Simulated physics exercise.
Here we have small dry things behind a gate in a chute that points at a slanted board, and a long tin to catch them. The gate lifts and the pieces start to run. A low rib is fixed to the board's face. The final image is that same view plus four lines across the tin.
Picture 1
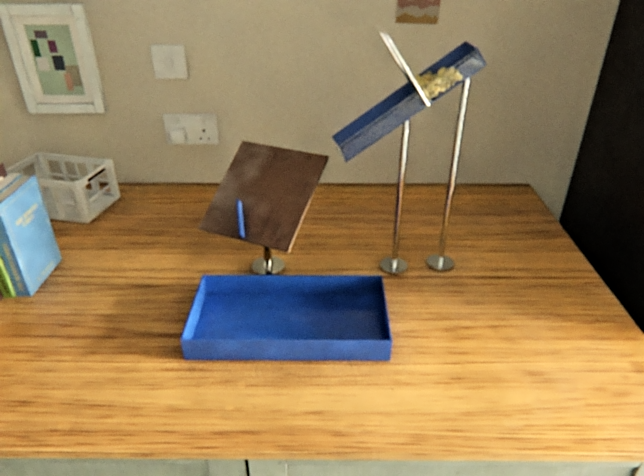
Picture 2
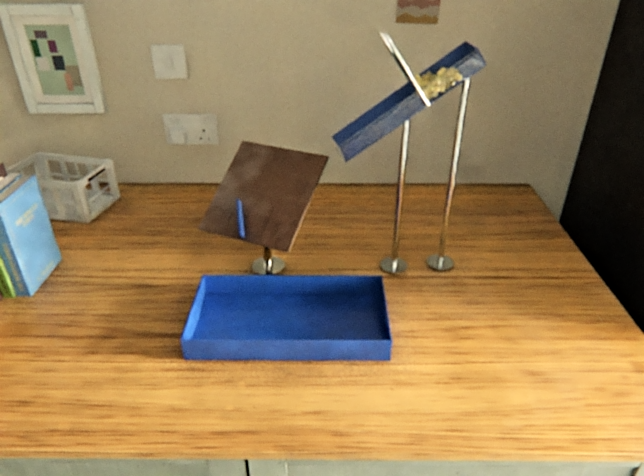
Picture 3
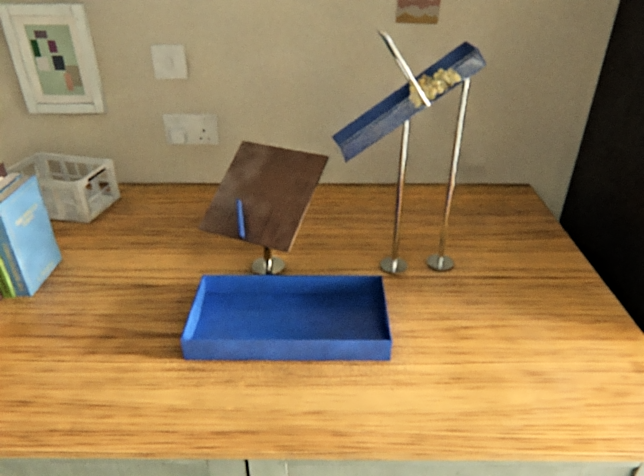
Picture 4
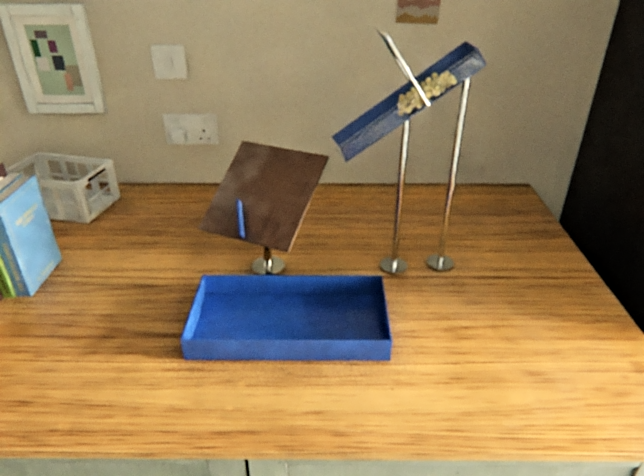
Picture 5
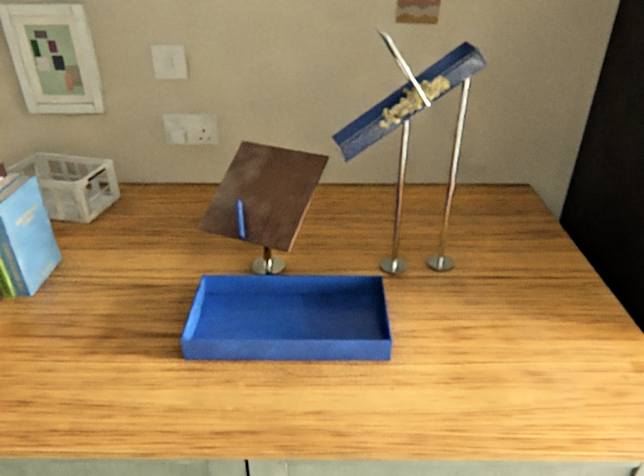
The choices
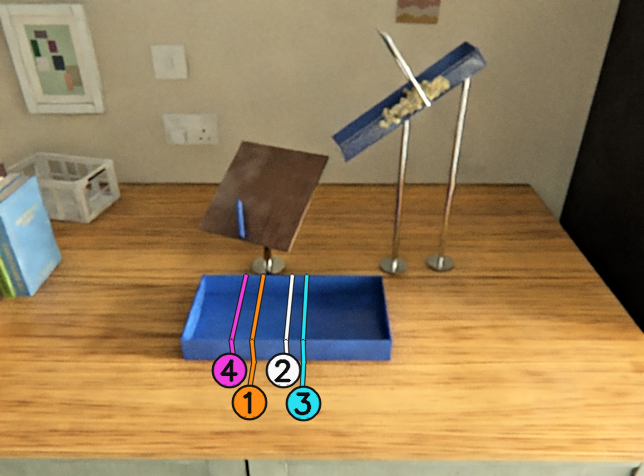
The footage shows a blue chute on two metal stands above a tilted brown board and an empty blue tin on a wooden surface, as pale beans slide down the chute past a raised gate, spreading toward the lower left.
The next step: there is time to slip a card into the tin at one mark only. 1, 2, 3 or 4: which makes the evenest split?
4 is best.
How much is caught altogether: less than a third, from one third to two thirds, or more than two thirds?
More than two thirds.
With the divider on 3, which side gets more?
More lands on the left.
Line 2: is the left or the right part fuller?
The left side.
On the marked copy, line 1 crosses the front rim at (252, 340); line 2 crosses the front rim at (286, 340); line 3 crosses the front rim at (303, 340); line 4 crosses the front rim at (231, 340).
With 1, of what is caught, most on the left of the divider, a small part on the right.
With 2, of what is caught, nearly all on the left of the divider, a small part on the right.
With 3, of what is caught, nearly all on the left of the divider, a small part on the right.
With 4, of what is caught, about a third on the left of the divider, about two thirds on the right.
